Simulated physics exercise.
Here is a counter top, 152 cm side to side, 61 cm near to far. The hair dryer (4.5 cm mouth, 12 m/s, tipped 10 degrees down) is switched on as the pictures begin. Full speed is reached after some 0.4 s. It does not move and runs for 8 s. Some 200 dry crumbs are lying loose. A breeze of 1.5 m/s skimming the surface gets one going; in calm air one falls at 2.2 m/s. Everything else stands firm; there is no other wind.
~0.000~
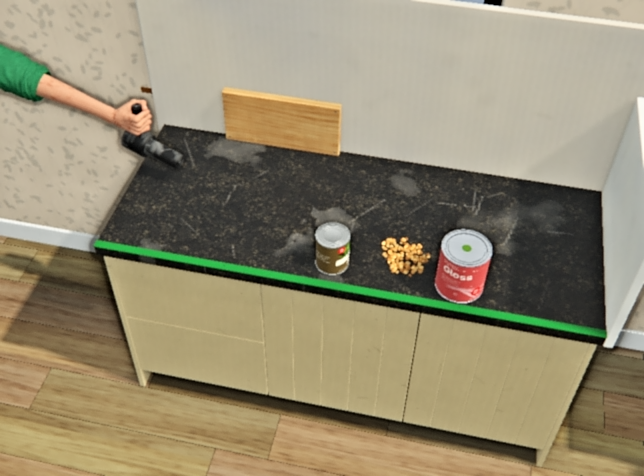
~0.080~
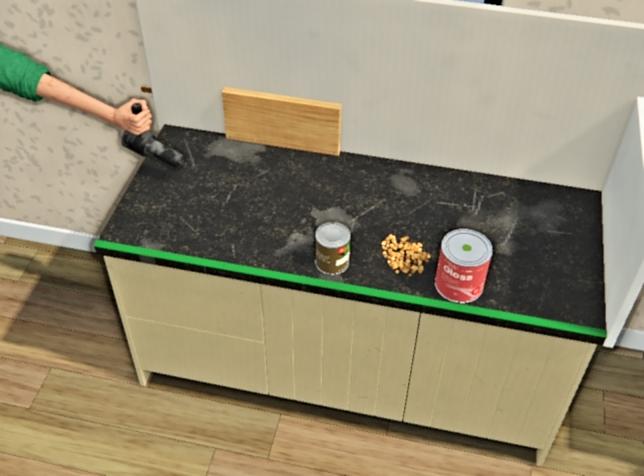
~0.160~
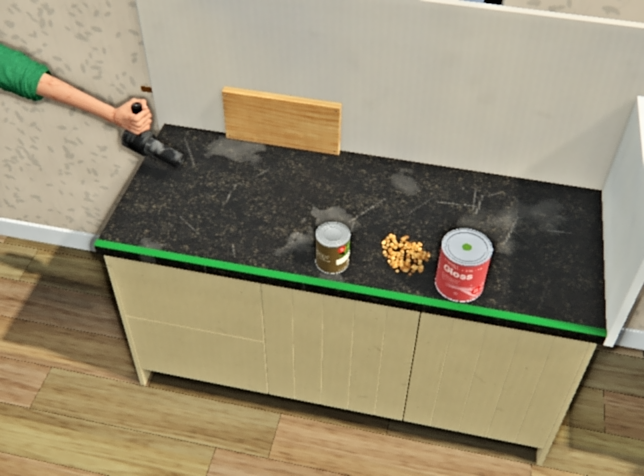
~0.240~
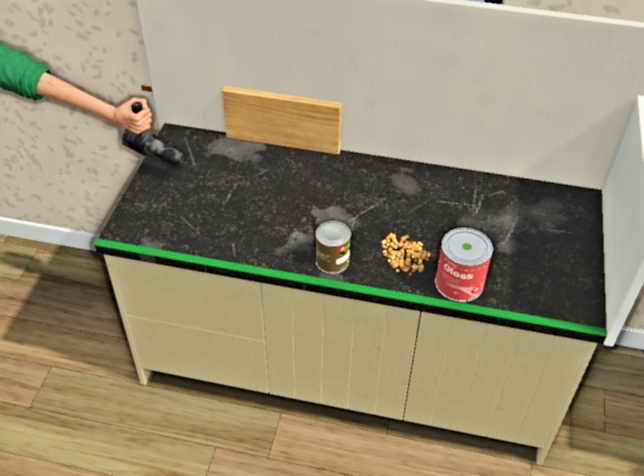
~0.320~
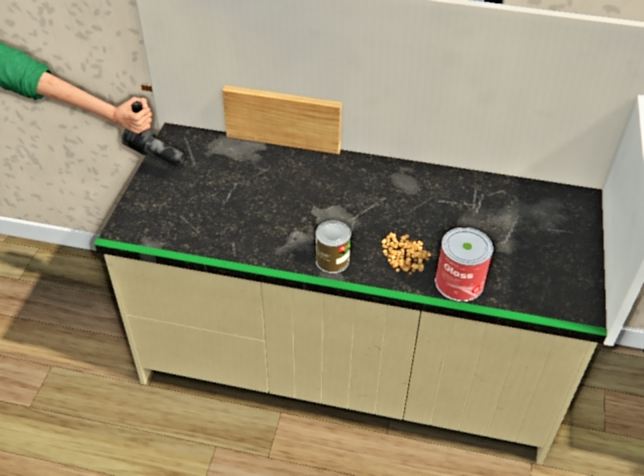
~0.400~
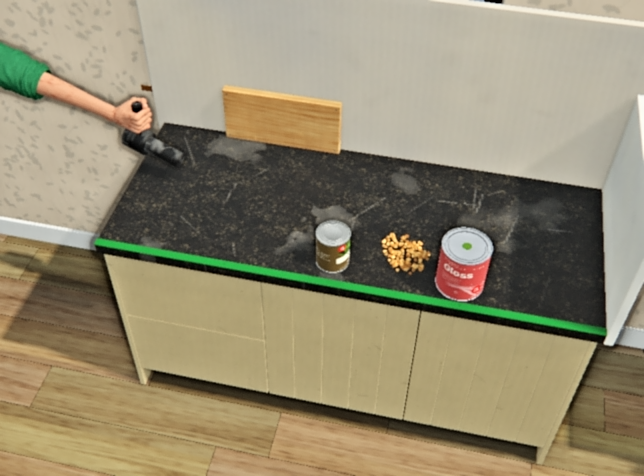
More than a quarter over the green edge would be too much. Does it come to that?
As for a quarter going over the green edge: Yes.
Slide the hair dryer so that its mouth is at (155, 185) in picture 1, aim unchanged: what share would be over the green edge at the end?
Then about 2 %.
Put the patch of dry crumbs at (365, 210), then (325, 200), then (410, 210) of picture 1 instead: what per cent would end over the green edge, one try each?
In turn about 0 %, 0 %, 0 %.
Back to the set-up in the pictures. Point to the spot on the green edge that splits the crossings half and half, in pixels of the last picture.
Around (415, 302).
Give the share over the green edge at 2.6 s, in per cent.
Near 70 %.
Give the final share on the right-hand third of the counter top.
Some 30 per cent.
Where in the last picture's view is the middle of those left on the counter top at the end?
Near (603, 250).
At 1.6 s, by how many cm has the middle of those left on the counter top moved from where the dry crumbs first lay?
Roughly 60 cm.
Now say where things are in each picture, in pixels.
In the first frame, the middle of the dry crumbs is near (402, 256), none has stirred yet and the mouth of the hair dryer is at (180, 163).
In the second frame, the middle of the dry crumbs is near (402, 255), none has stirred yet and the green edge is centred on (338, 290).
In the third frame, the middle of the dry crumbs is near (402, 254), none has stirred yet, the top of a tin is at (467, 247) and the top of a tin is at (333, 234).
In the fourth frame, the middle of the dry crumbs is near (402, 254) and none has stirred yet.
In the fifth frame, the middle of the dry crumbs is near (402, 253) and none has stirred yet.
In the sixth frame, the middle of the dry crumbs is near (402, 253) and none has stirred yet.
After 1.6 s, 66 % are over the green edge; the middle of those still in play is near (604, 262); 72 % have settled or left.
After 2.6 s, 68 % are over the green edge; the middle of those still in play is near (604, 261); 77 % have settled or left.
After 4.4 s, 68 % are over the green edge; the middle of those still in play is near (604, 258); 79 % have settled or left.
After 8.0 s, at the end, 68 % are over the green edge; the middle of those still in play is near (603, 250).
